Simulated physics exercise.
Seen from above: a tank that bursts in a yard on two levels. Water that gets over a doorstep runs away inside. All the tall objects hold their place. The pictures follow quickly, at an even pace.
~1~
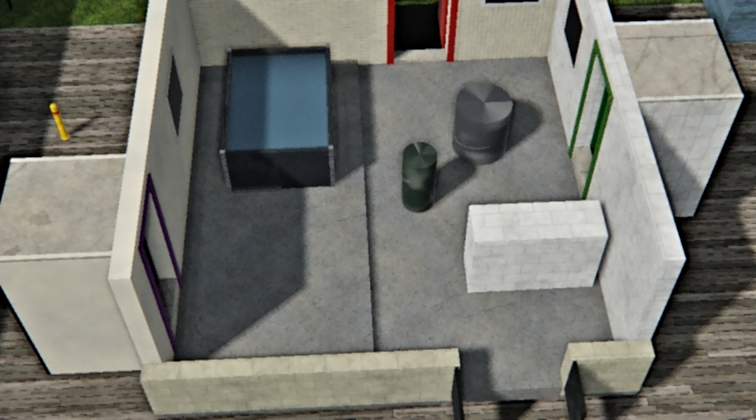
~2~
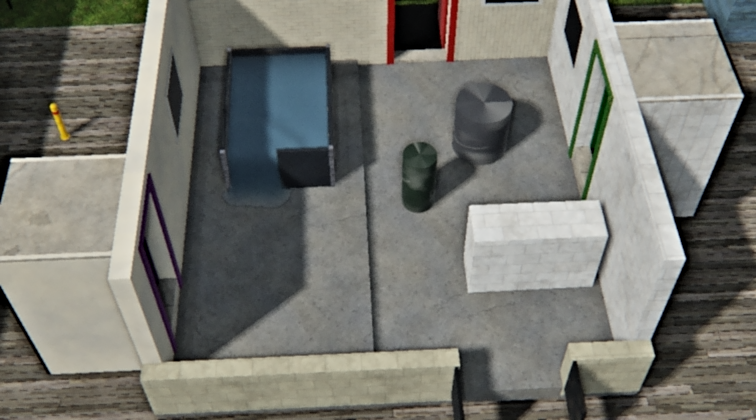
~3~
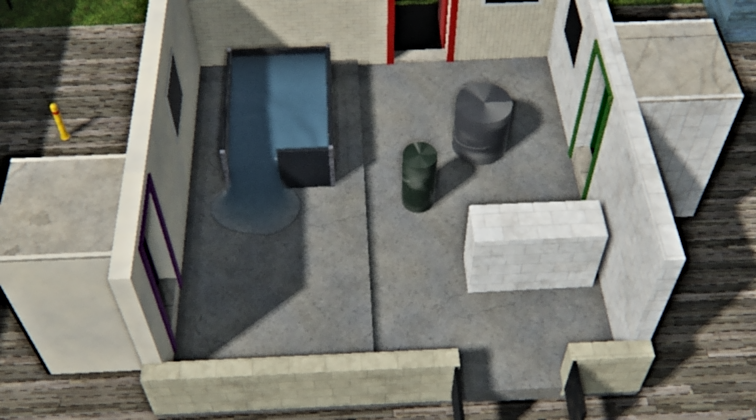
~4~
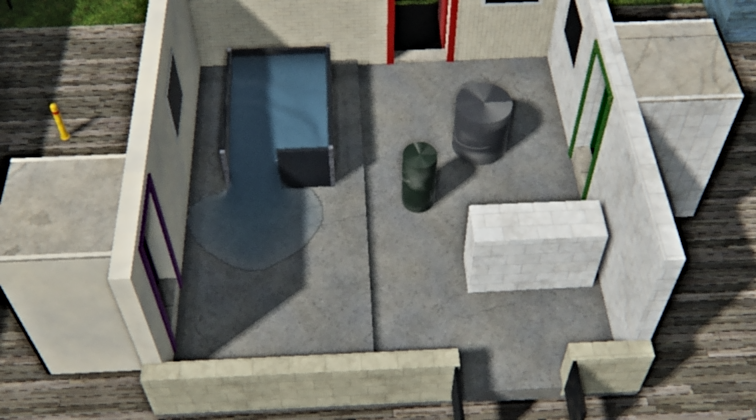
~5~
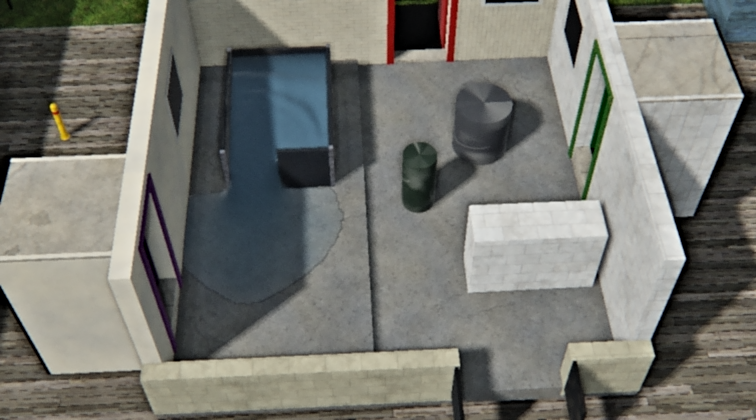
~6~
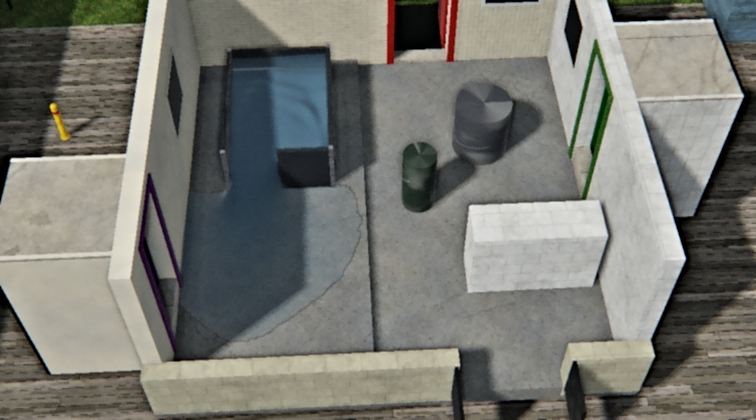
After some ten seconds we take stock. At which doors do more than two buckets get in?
One by one: The green door admits no more than that; the red door admits no more than that; the purple door admits no more than that.
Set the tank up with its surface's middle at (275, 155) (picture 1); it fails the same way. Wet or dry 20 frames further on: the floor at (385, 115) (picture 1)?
Verdict: Dry.
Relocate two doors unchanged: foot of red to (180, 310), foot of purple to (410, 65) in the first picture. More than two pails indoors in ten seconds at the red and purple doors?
In short: The red one lets more in; the purple one stays under.
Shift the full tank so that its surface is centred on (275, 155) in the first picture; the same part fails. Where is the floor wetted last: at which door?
I say the red-painted one.
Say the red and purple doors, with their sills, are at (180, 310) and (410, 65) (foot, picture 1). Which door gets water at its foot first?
It is the red-painted one.
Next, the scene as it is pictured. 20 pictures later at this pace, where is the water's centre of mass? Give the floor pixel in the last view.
Close to (302, 239).
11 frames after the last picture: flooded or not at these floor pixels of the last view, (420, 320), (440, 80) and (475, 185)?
In turn: Under water, free of water, free of water.
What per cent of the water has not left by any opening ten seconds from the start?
Near 80 in a hundred.
A moment on, water covers 30 % of the floor; the green door not reached, the red door not reached, the purple door wet at the sill, nothing in.
Next, water covers 30 % of the floor; the green door not reached, the red door not reached, the purple door wet at the sill, nothing in.
Then, water covers 45 % of the floor; the green door not reached, the red door not reached, the purple door under two buckets in.
Later, water covers 65 % of the floor; the green door wet at the sill, nothing in, the red door not reached, the purple door under two buckets in.
In the end, water covers 90 % of the floor; the green door wet at the sill, nothing in, the red door wet at the sill, nothing in, the purple door under two buckets in.
